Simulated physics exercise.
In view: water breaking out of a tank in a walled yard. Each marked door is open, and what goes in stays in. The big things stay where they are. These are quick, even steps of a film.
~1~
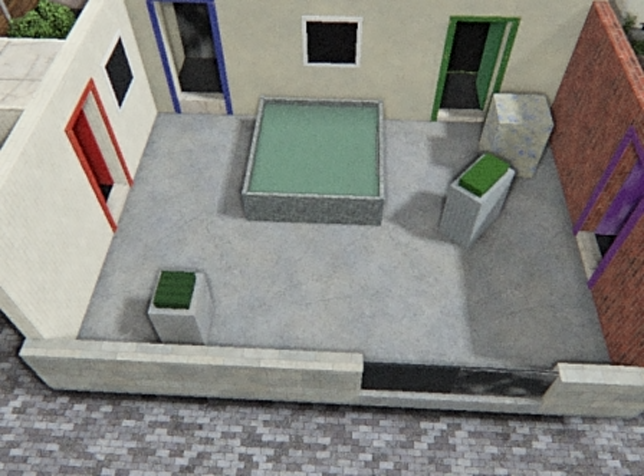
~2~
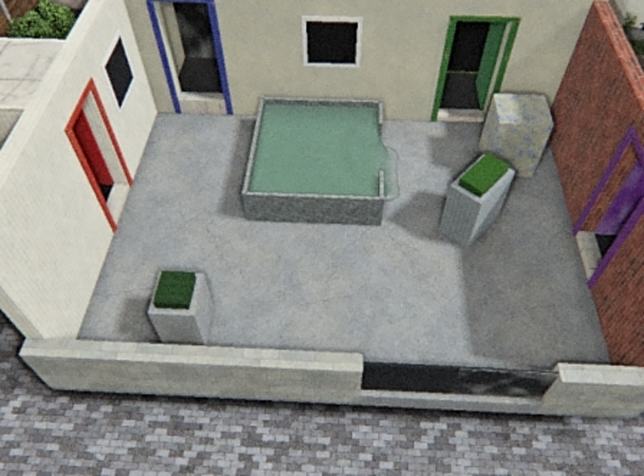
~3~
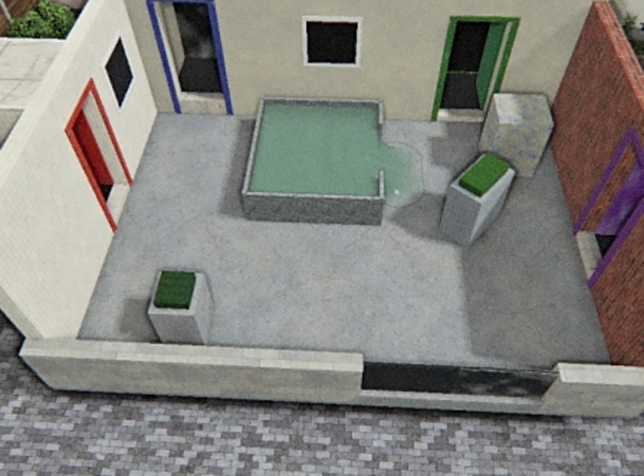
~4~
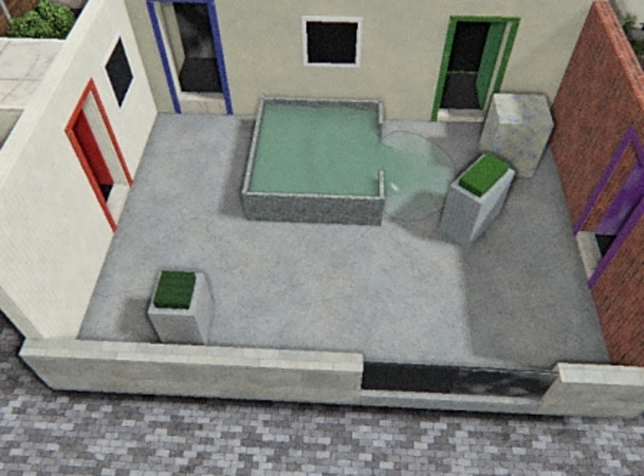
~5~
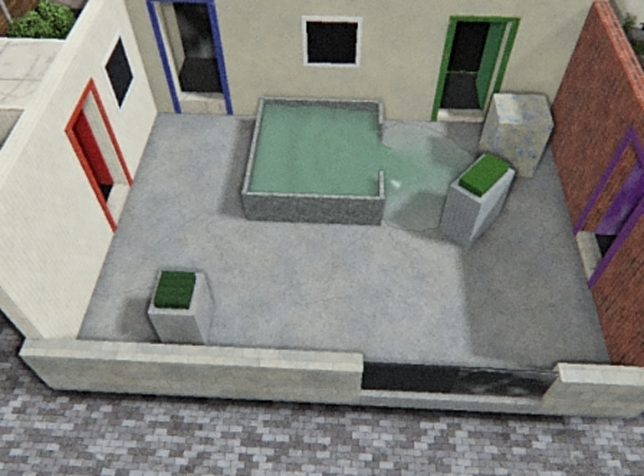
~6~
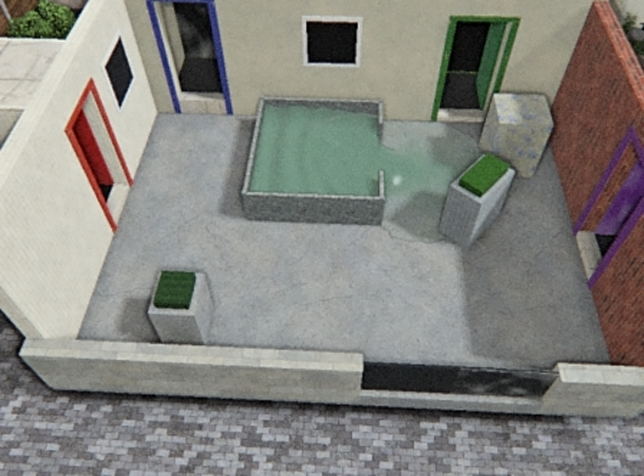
The footage shows a walled yard with a raised tank of still, greenish water; a gap appears in its right side, and water pours out, spreading rightward across the grey floor toward a grass-topped block as ripples cross the tank.
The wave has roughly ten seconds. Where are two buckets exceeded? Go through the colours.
In the end: The red door holds within the limit; the blue door holds within the limit; the purple door holds within the limit; the green door floods.
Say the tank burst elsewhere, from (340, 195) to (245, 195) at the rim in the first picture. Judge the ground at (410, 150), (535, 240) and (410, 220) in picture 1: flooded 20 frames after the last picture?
As listed: Clear, clear, clear.
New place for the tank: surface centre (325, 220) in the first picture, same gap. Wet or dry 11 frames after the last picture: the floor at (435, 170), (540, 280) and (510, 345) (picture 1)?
As listed: Covered, awash, covered.
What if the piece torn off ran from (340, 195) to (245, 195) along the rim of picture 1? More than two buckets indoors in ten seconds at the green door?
One by one: The green door takes less.
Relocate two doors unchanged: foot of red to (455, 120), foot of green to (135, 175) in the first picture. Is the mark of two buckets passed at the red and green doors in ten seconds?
The red one floods; the green one is under.
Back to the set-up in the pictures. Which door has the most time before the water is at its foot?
Last comes the red-painted one.
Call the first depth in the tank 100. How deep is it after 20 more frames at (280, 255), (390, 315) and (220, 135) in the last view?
Roughly 0, 2 and 0 per cent, in turn.
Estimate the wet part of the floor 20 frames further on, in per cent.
Some 45 per cent.
A moment on, water covers 20 % of the floor; the red door not reached, the blue door not reached, the purple door not reached, the green door wet at the sill, nothing in.
Next, water covers 30 % of the floor; the red door not reached, the blue door not reached, the purple door wet at the sill, nothing in, the green door over two buckets in.
Then, water covers 45 % of the floor; the red door not reached, the blue door not reached, the purple door wet at the sill, nothing in, the green door far over two buckets in.
Later, water covers 60 % of the floor; the red door not reached, the blue door wet at the sill, nothing in, the purple door wet at the sill, nothing in, the green door far over two buckets in.
In the end, water covers 95 % of the floor; the red door wet at the sill, nothing in, the blue door wet at the sill, nothing in, the purple door wet at the sill, nothing in, the green door far over two buckets in.
